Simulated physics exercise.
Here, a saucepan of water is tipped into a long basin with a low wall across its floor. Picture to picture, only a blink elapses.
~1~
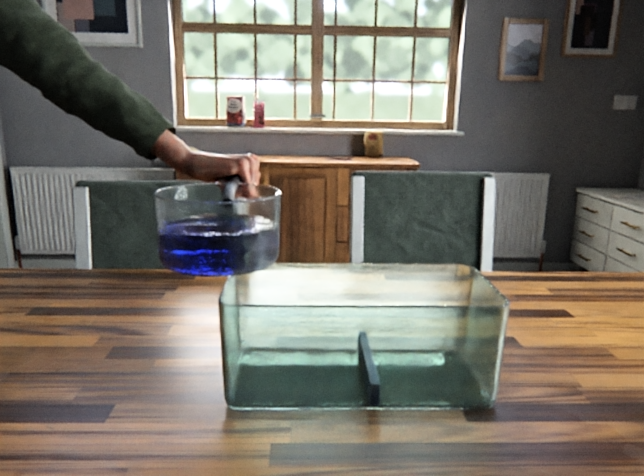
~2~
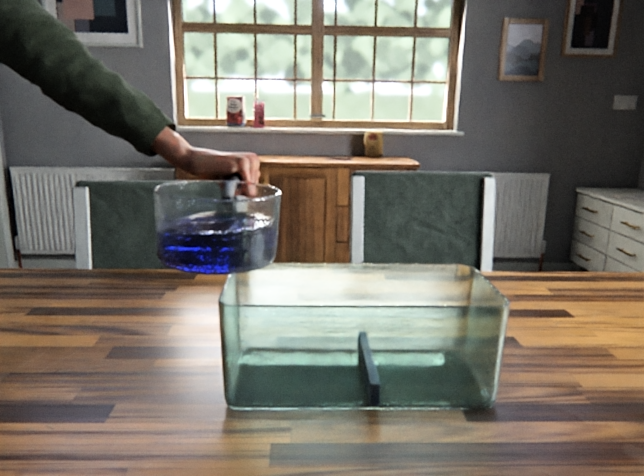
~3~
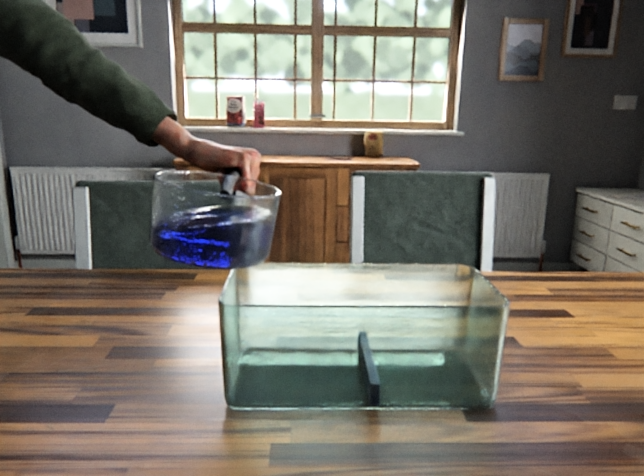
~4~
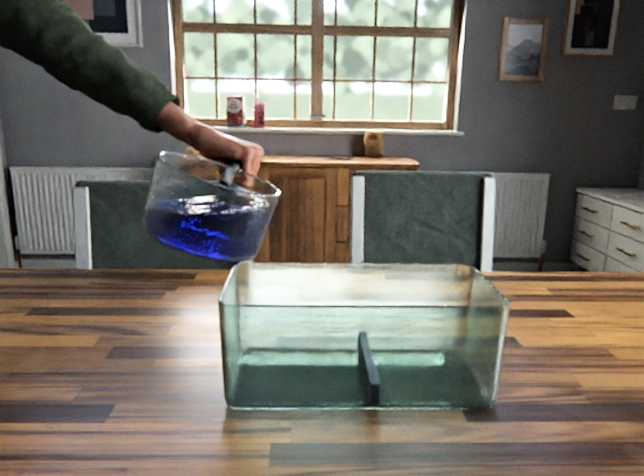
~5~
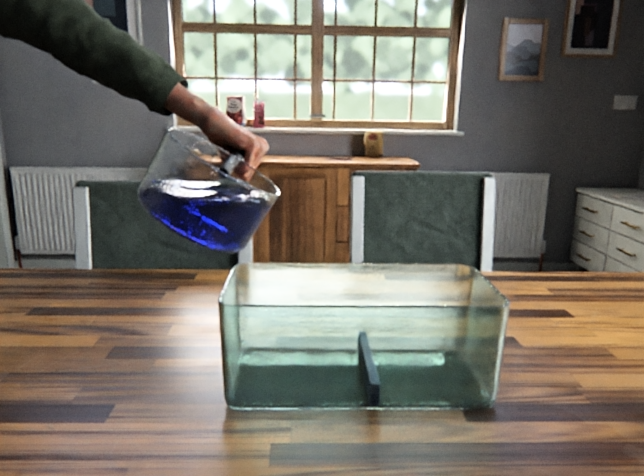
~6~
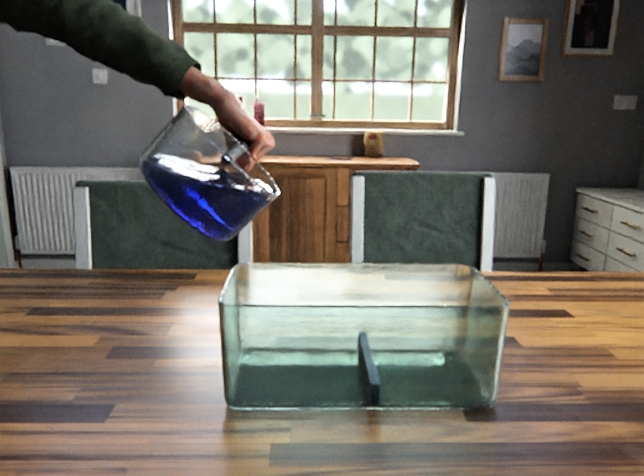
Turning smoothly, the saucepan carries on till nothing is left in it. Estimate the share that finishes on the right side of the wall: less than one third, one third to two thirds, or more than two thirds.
One third to two thirds.
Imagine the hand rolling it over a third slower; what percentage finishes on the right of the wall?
It comes to 55 per cent or so.
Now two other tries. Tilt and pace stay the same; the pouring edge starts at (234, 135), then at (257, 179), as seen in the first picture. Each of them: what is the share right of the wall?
It works out to around 25 % and then around 35 %.
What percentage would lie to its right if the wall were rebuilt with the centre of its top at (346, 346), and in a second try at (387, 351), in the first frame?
With the first placement it is 70 %, with the second 25 %.
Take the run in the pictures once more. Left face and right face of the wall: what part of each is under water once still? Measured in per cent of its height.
Once still, it is 40 % on the left and 50 % on the right.
A moment on, the saucepan is tipped on its side and 52 per cent is still to pour, 2 is left of the wall and 0 right of it.
Next, the saucepan is tipped right over and 9 per cent is still to pour, 17 is left of the wall and 53 right of it.
Then the saucepan is tipped right over and 2 per cent is still to pour, 27 is left of the wall and 50 right of it.
Later the saucepan is tipped right over and 1 per cent is still to pour, 40 is left of the wall and 50 right of it.
In the end 43 per cent lies left of the wall, 49 right of it and 8 outside.
